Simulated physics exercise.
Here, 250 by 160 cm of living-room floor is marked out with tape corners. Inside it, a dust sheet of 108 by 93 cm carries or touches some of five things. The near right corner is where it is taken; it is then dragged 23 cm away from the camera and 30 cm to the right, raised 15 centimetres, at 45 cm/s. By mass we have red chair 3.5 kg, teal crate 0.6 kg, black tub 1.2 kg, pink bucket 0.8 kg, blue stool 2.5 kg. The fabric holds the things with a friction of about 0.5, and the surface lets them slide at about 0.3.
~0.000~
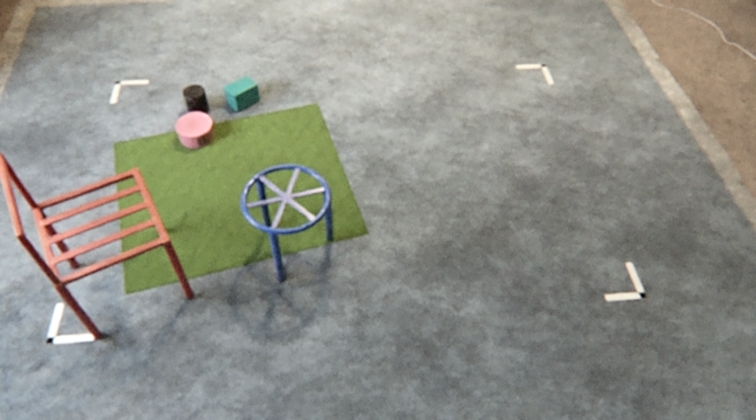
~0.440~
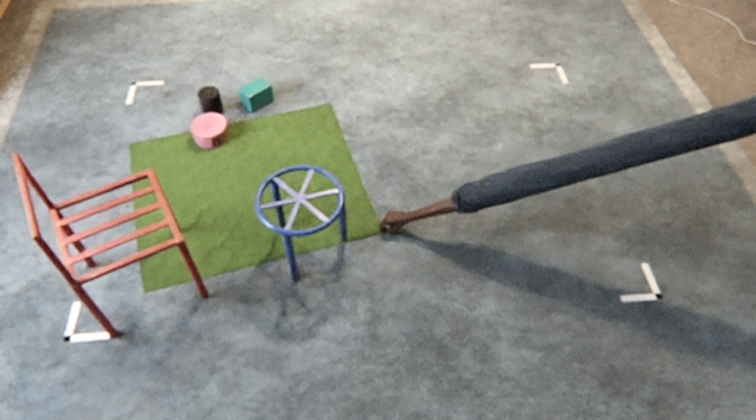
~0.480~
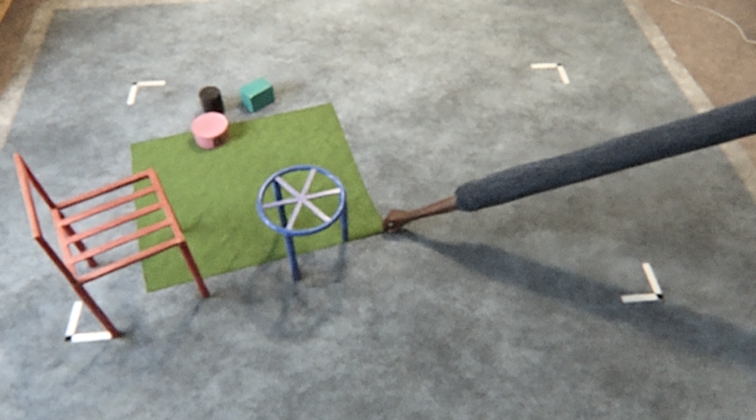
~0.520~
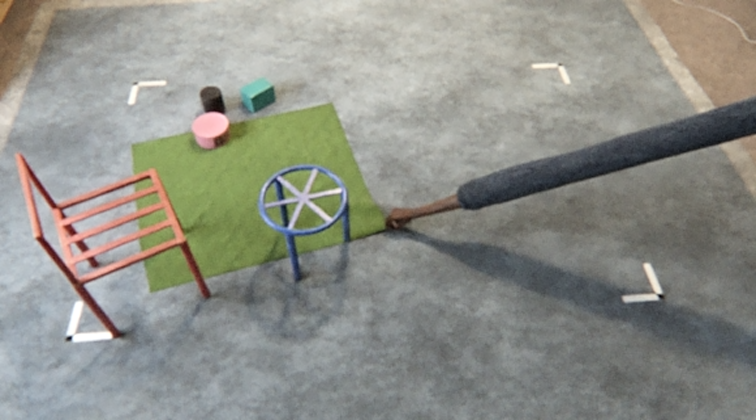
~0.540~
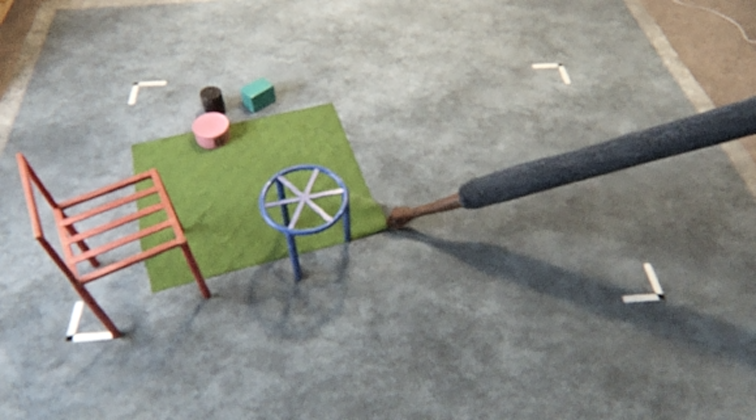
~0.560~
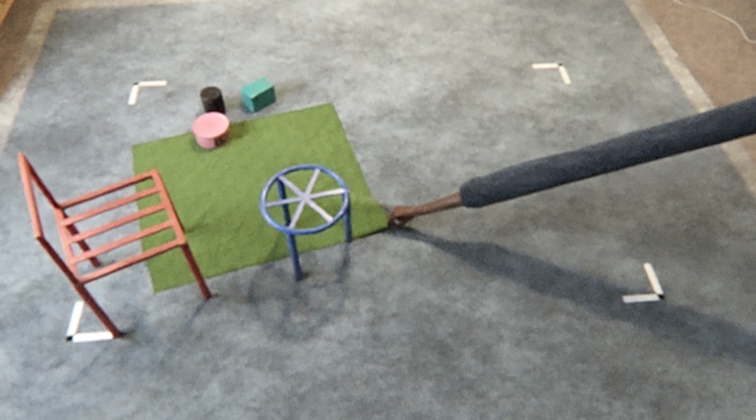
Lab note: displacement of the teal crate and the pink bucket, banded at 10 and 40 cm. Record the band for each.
Recorded: Teal crate = under 10 cm, pink bucket = 10-40 cm.
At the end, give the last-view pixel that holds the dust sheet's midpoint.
(304, 185) or thereabouts.
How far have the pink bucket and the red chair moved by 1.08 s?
So the pink bucket sits 8 cm from its start, while the red chair sits 10 cm from its own.
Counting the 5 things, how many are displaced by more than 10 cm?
I make it 3.
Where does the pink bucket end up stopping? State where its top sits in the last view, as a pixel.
End position in the last picture: Approx. (236, 139).
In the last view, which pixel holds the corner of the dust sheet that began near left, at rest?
That corner ends up near pixel (249, 298) in the last view.
At 0.8 s, middle of the dust sheet at (267, 184); pink bucket 5 cm off its start, red chair 6 cm off its start, blue stool 6 cm off its start.
At 1.1 s, middle of the dust sheet at (277, 187); pink bucket 9 cm off its start, red chair 10 cm off its start, blue stool 6 cm off its start.
At 1.3 s, middle of the dust sheet at (298, 185); pink bucket 15 cm off its start at (231, 138), red chair 14 cm off its start at (147, 229), blue stool 10 cm off its start at (324, 189).
At 1.6 s, middle of the dust sheet at (304, 185); pink bucket 18 cm off its start, red chair 16 cm off its start, blue stool 11 cm off its start.
At 2.2 s, middle of the dust sheet at (304, 185); pink bucket 18 cm off its start at (236, 139), teal crate 0 cm off its start at (257, 87), red chair 16 cm off its start at (154, 234), blue stool 11 cm off its start at (327, 189).
